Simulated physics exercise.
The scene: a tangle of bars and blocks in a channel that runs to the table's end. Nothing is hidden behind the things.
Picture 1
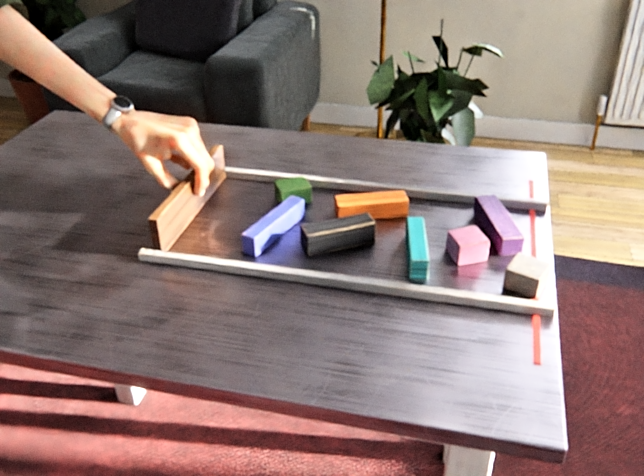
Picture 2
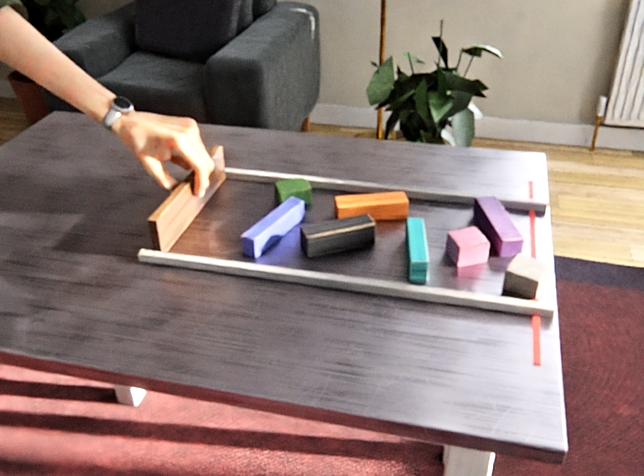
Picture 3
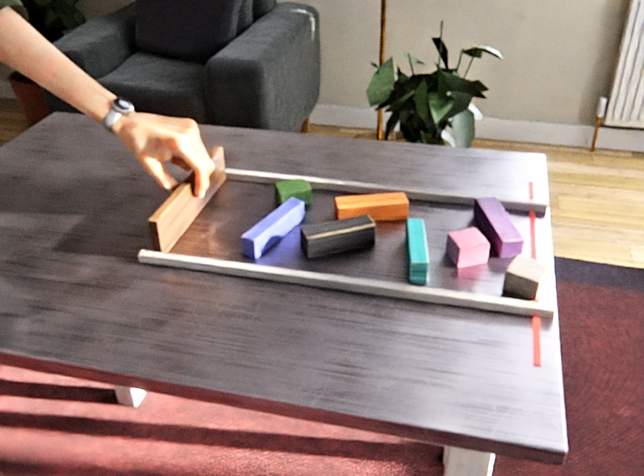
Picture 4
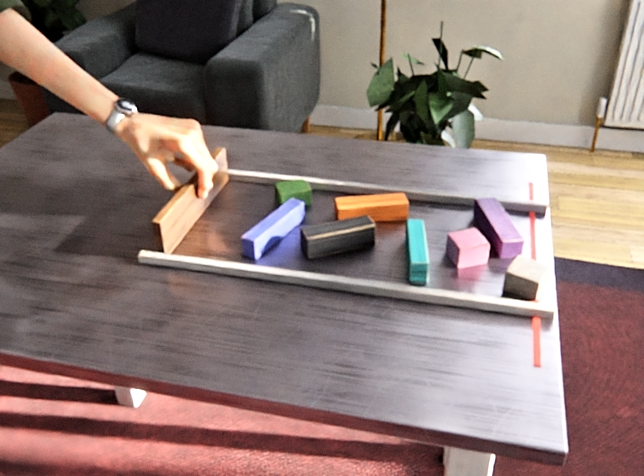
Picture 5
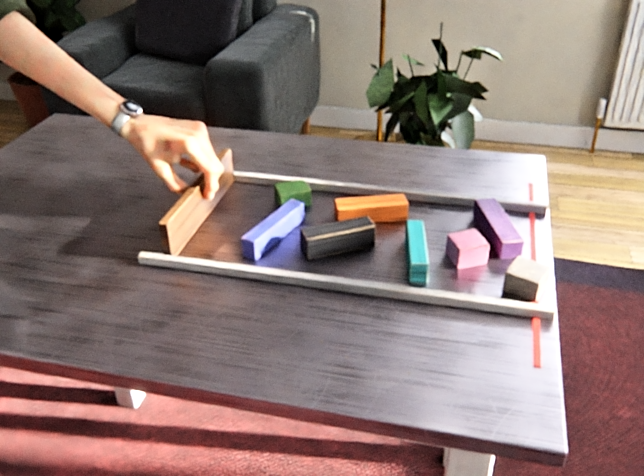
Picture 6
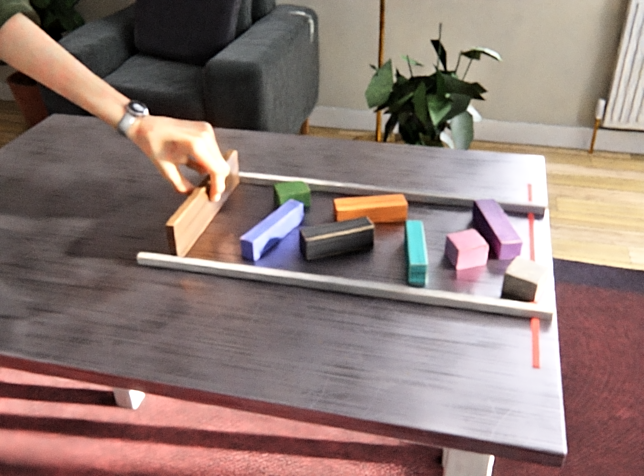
A hand held a wooden board upright at the left end of a channel on a dark table, then slid it slightly right toward the colored blocks and bars, which stayed still.
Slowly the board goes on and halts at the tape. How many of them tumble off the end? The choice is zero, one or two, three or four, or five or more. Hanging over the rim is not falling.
As it turns out, the number that fall off is five or more.
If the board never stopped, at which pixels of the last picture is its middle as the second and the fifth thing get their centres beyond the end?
About (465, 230), then (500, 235).
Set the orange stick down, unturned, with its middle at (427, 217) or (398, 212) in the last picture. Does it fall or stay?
Place by place, it comes down; is lost.
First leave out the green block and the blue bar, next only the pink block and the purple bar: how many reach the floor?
First 5, then 5.
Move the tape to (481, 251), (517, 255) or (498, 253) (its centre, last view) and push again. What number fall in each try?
In that order 3, 5 and 3.
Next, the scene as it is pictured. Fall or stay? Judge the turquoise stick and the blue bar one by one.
The turquoise stick tumbles off, the blue bar does not fall.
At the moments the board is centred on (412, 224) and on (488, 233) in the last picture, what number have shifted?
At the one place 7, at the other 8.
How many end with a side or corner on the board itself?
The number is 1.
Early on, none off yet; grey block at rest near (526, 279); purple bar at rest near (496, 228); pink block at rest near (466, 249).
A while later, none off yet; grey block at rest near (526, 279); purple bar at rest near (496, 228); pink block moving near (471, 251).
Further along, one off so far; grey block travelled about its own width near (563, 287); purple bar leaning well over near (577, 275); pink block travelled well along near (553, 261).
Finally, the number that fall off is five or more; lost, green block, black stick, orange stick, turquoise stick, pink block, purple bar and grey block.
